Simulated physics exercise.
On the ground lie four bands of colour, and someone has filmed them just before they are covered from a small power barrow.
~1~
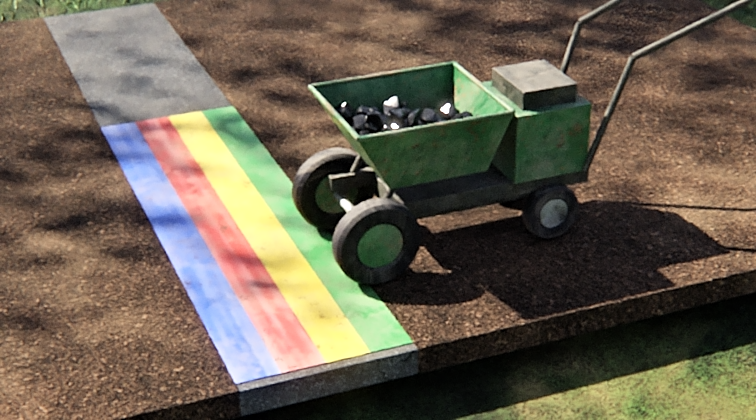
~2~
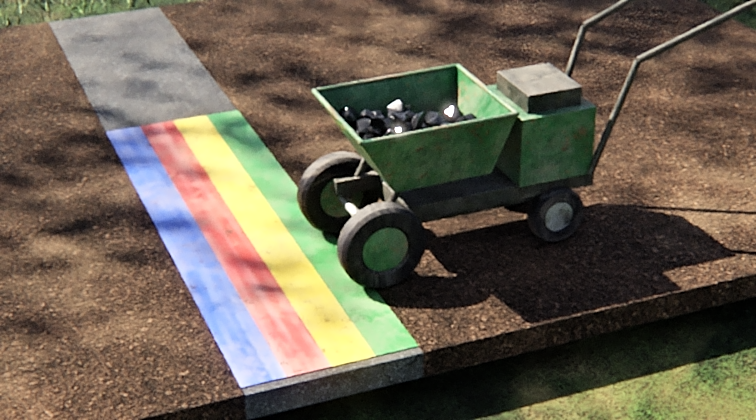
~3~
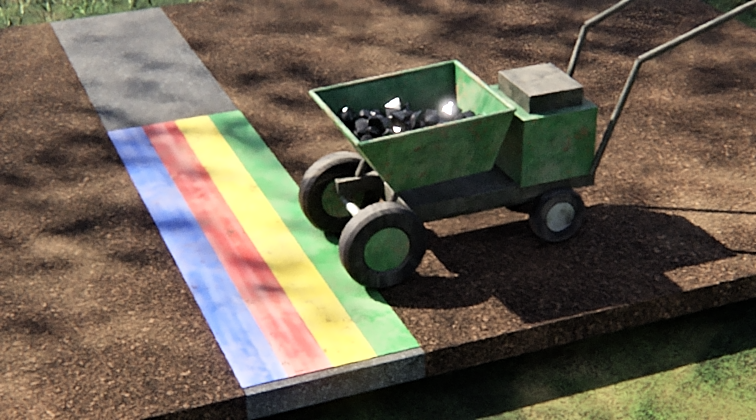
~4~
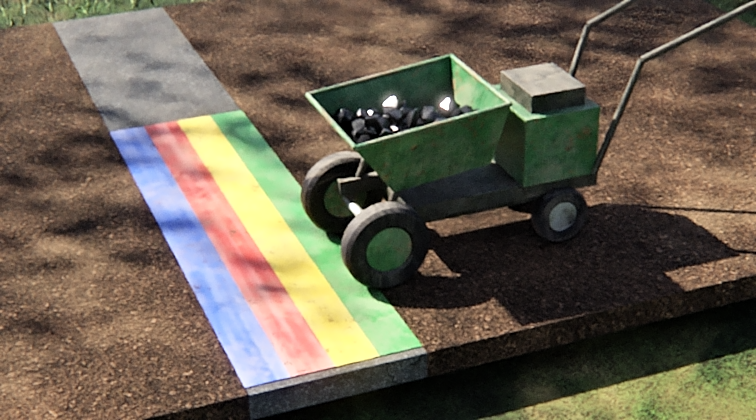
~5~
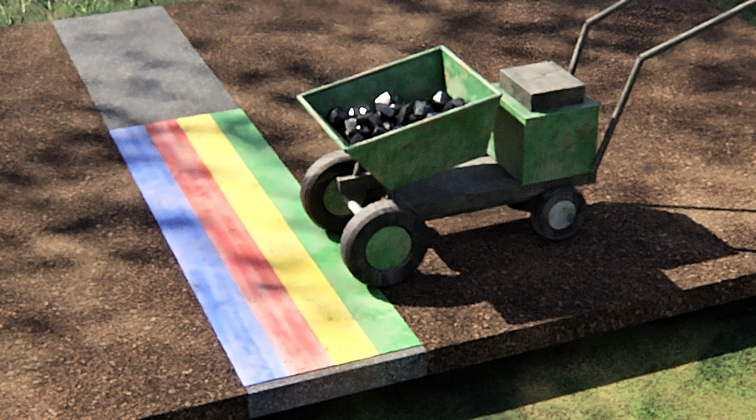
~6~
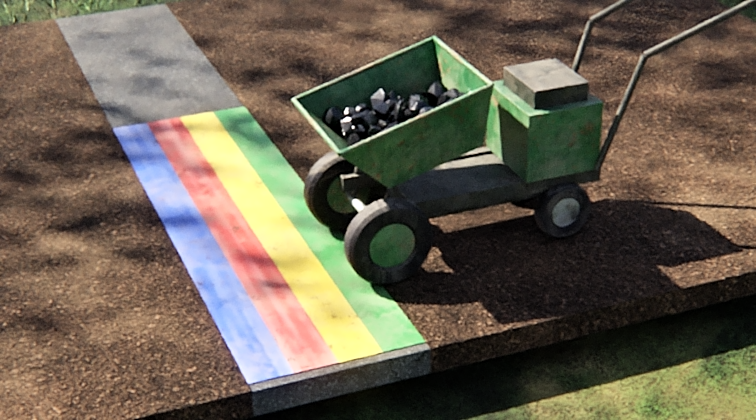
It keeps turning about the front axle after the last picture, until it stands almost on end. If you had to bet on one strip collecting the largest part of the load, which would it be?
I would bet on the blue strip.
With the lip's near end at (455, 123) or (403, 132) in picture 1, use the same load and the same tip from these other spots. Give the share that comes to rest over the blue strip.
0 and 20 in a hundred, in that order.
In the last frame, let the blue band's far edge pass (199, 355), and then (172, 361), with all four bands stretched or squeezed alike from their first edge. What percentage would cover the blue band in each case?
The first comes to 30 per cent and the second to 20 per cent.
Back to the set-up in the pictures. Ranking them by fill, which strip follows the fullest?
Ranked second: The red one.
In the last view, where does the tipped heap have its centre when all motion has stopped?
Centre at rest: Close to (223, 278).
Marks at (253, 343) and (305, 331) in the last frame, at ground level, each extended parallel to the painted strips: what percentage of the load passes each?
First 40 in a hundred, second 90 in a hundred.
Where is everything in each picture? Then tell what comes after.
In the first frame, lip of the skip at (359, 140), level; top of the load at (415, 119), lumps of coal; green strip at (365, 310); yellow strip at (323, 320); red strip at (281, 329); blue strip at (237, 339).
In the second frame, lip of the skip at (362, 144), level; top of the load at (419, 122).
In the third frame, lip of the skip at (360, 145), tipped barely; top of the load at (417, 121).
In the fourth frame, lip of the skip at (355, 148), tipped a little; top of the load at (414, 119).
In the fifth frame, lip of the skip at (346, 151), tipped a little; top of the load at (449, 111).
In the sixth frame, lip of the skip at (340, 154), tipped clearly; top of the load at (444, 103); green strip at (377, 310); yellow strip at (335, 319); red strip at (293, 329); blue strip at (249, 339).
Soon, skip tipped steeply; all in the skip.
A while on, skip tipped right over; nearly all in the skip; a stray few over the red strip; a small part over the blue strip.
Towards the end, skip tipped right over; about a quarter in the skip; about a quarter over the red strip; about half over the blue strip; about a quarter off the paint.
Finally, skip tipped right over; a stray few in the skip; none over the green strip; a stray few over the yellow strip; about a quarter over the red strip; about half over the blue strip; about a quarter off the paint.
